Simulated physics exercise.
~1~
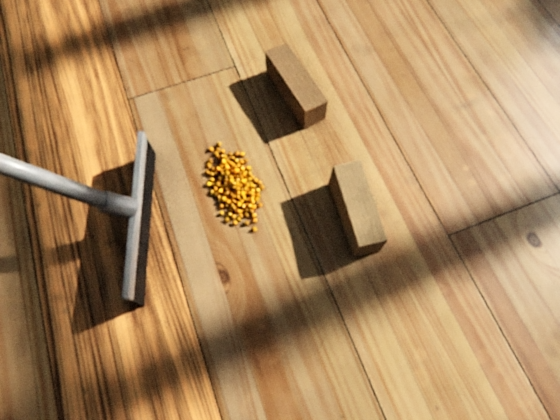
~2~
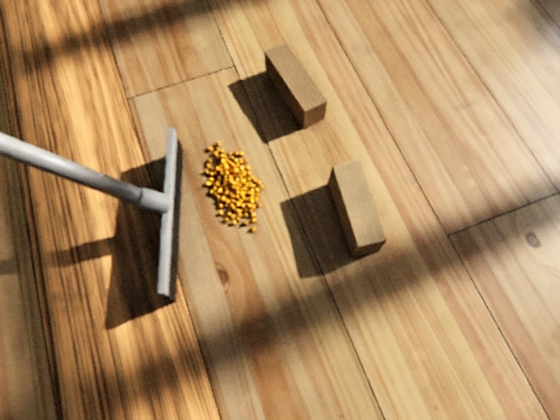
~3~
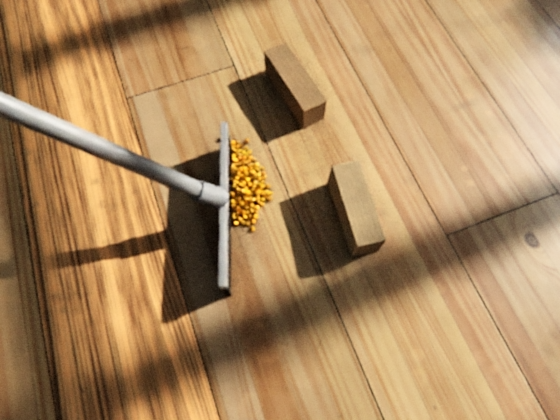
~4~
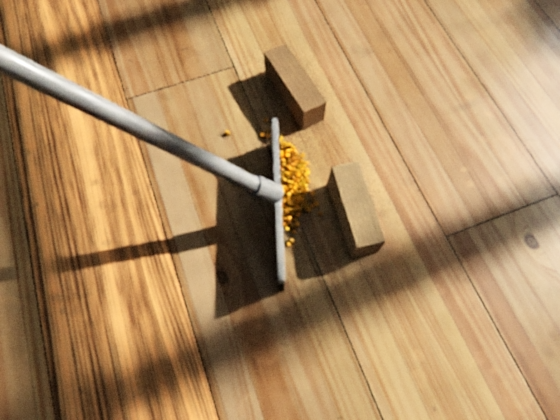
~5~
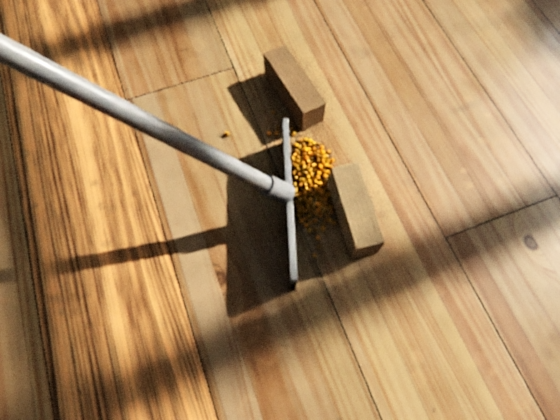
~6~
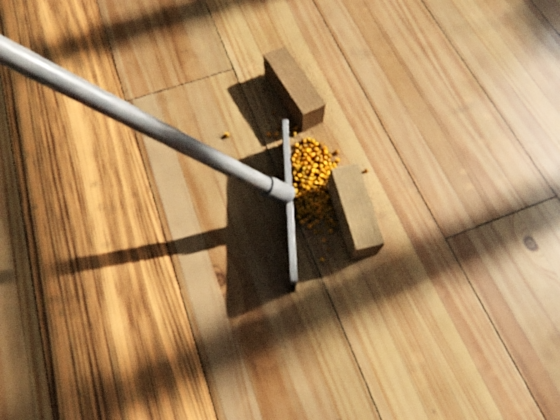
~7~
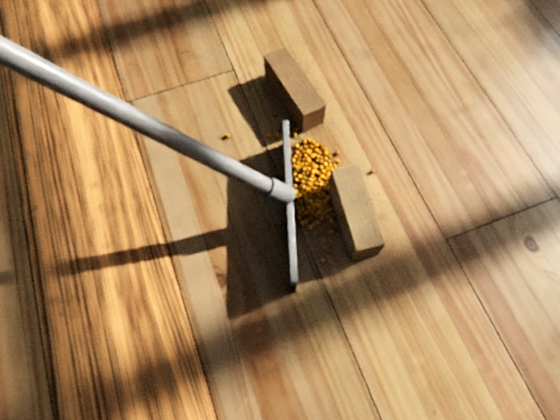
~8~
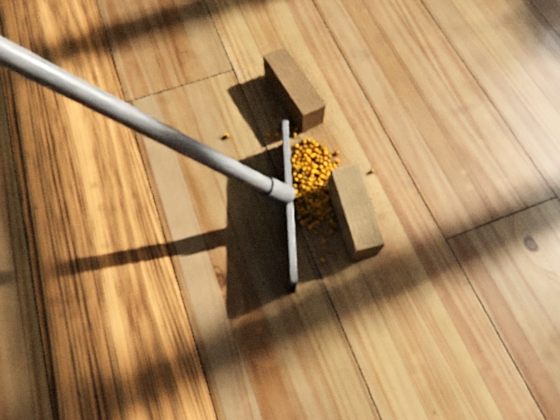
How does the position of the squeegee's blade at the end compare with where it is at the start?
At the start the blade is on the left, clear of the pile of kernels. By the end it is further right, close to the two blocks with the kernels gathered against it.
The clip shows a squeegee on a wooden floor pushing a pile of yellow kernels rightward toward two wooden blocks. It stops beside the blocks, with most kernels held up before them, some in the gap, and a few stray ones scattered nearby.
